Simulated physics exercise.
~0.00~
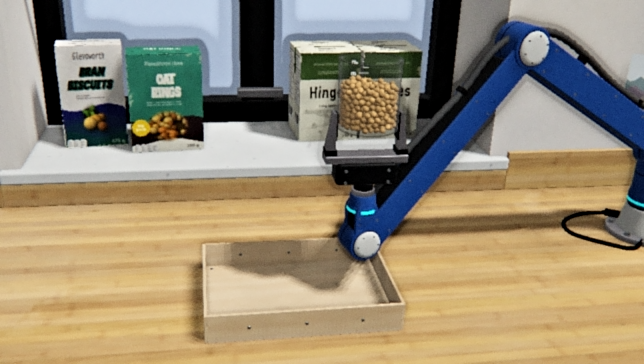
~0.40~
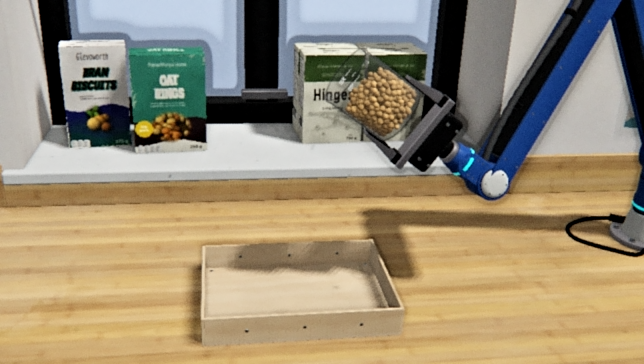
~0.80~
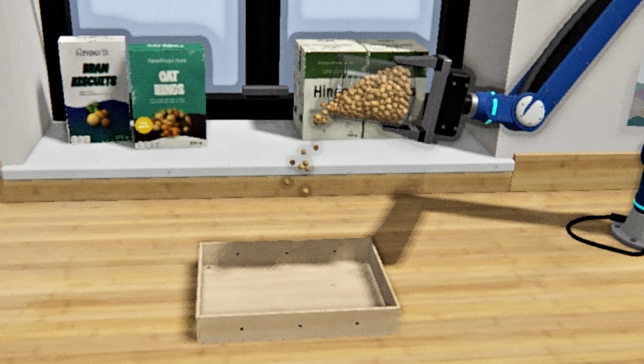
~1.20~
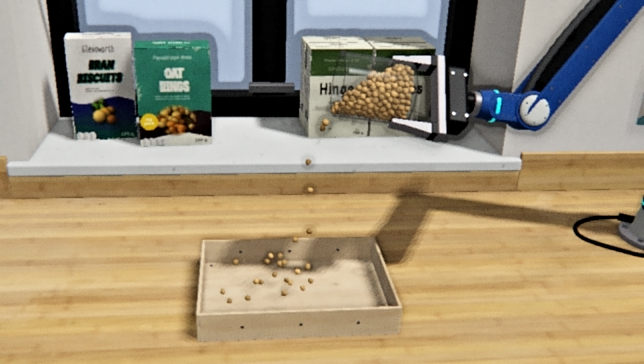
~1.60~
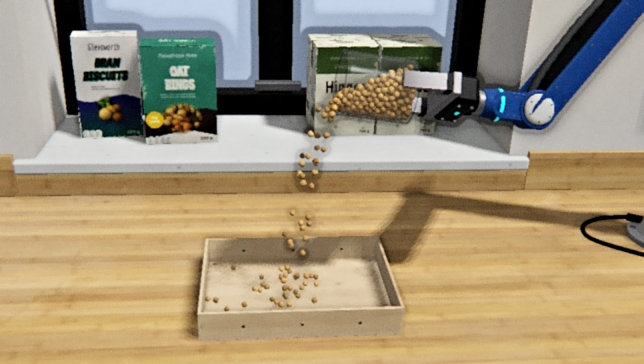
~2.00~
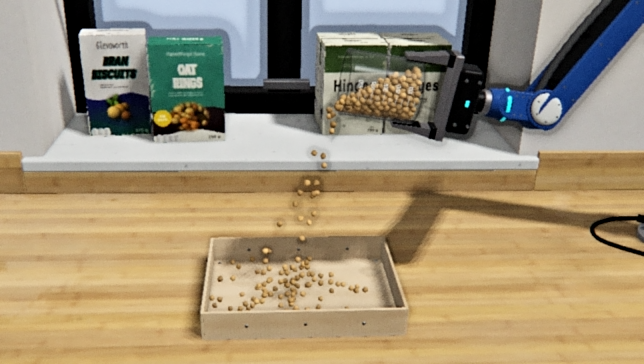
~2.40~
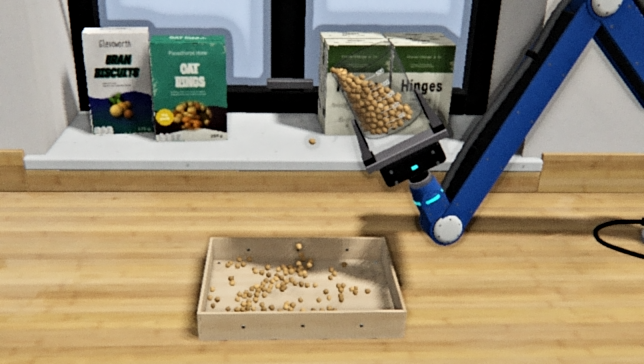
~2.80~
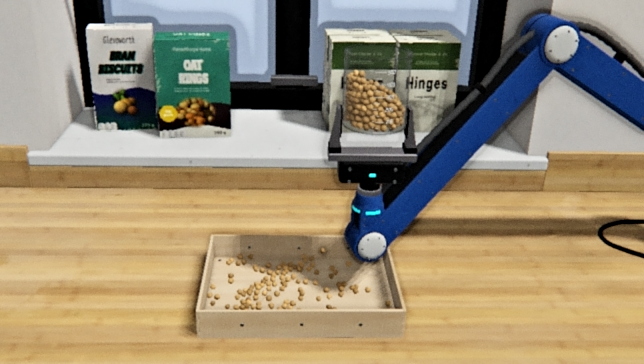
Blue robot arm tipping a clear cup of chickpeas, spilling some into a wooden tray, then righting the still mostly full cup.
